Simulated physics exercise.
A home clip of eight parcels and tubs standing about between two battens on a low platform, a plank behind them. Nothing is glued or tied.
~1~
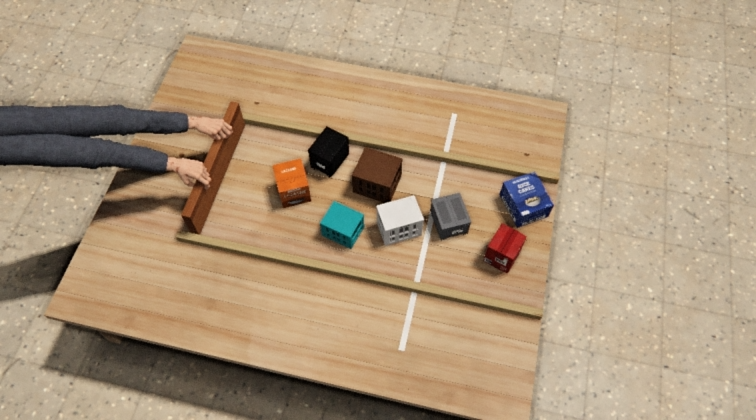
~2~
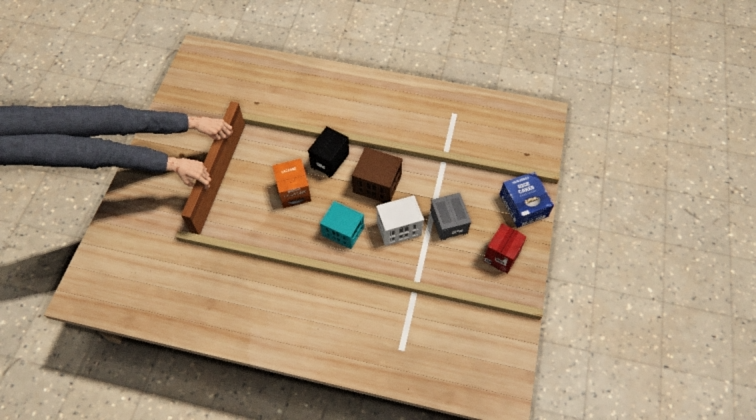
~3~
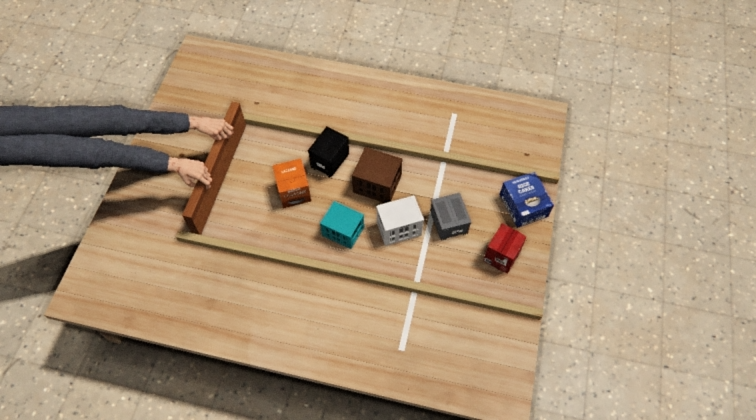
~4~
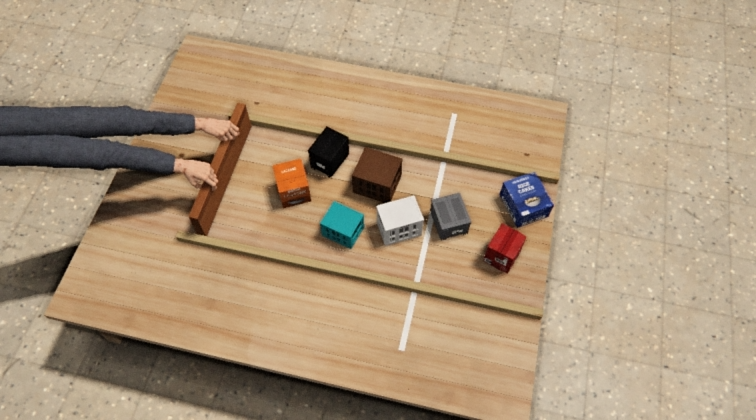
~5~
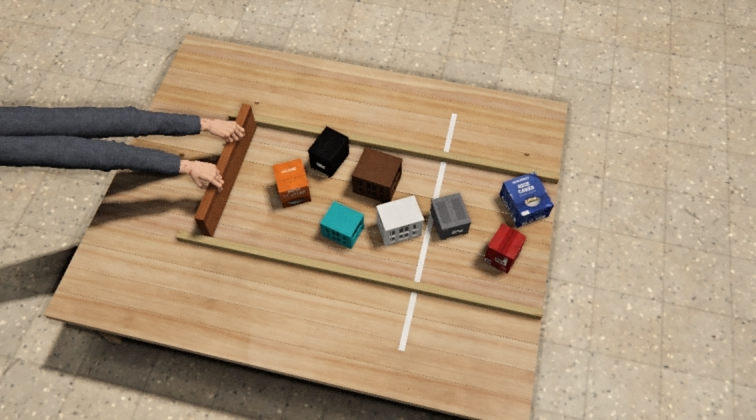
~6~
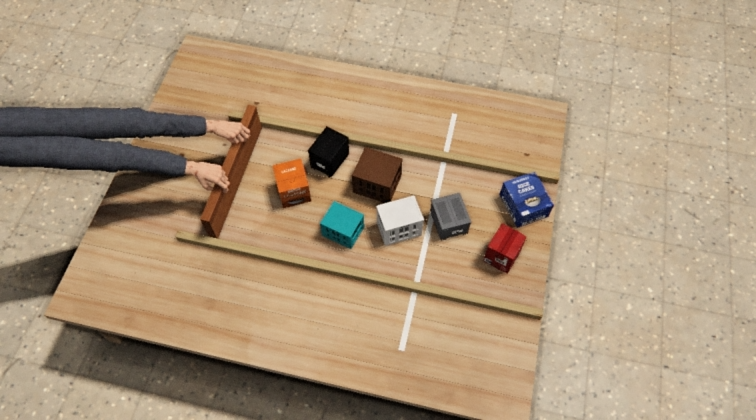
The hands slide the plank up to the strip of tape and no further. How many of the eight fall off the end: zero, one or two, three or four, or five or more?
In the end the number that fall off is zero.
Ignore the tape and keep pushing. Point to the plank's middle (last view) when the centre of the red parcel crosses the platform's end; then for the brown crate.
At (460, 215) for the red parcel; at (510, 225) for the brown crate.
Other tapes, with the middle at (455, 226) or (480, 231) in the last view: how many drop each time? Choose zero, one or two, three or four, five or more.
One after another: Zero; just one or two.
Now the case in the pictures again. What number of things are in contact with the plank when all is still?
It touches 3.
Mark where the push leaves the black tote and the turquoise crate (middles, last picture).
The black tote stops around (454, 174); the turquoise crate around (436, 259).
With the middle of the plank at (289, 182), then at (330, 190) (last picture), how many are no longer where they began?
1 and 4.
Soon after, none off yet; blue box at rest near (526, 200); red parcel at rest near (505, 249); grey tote at rest near (450, 217).
In the end, the number that fall off is zero.
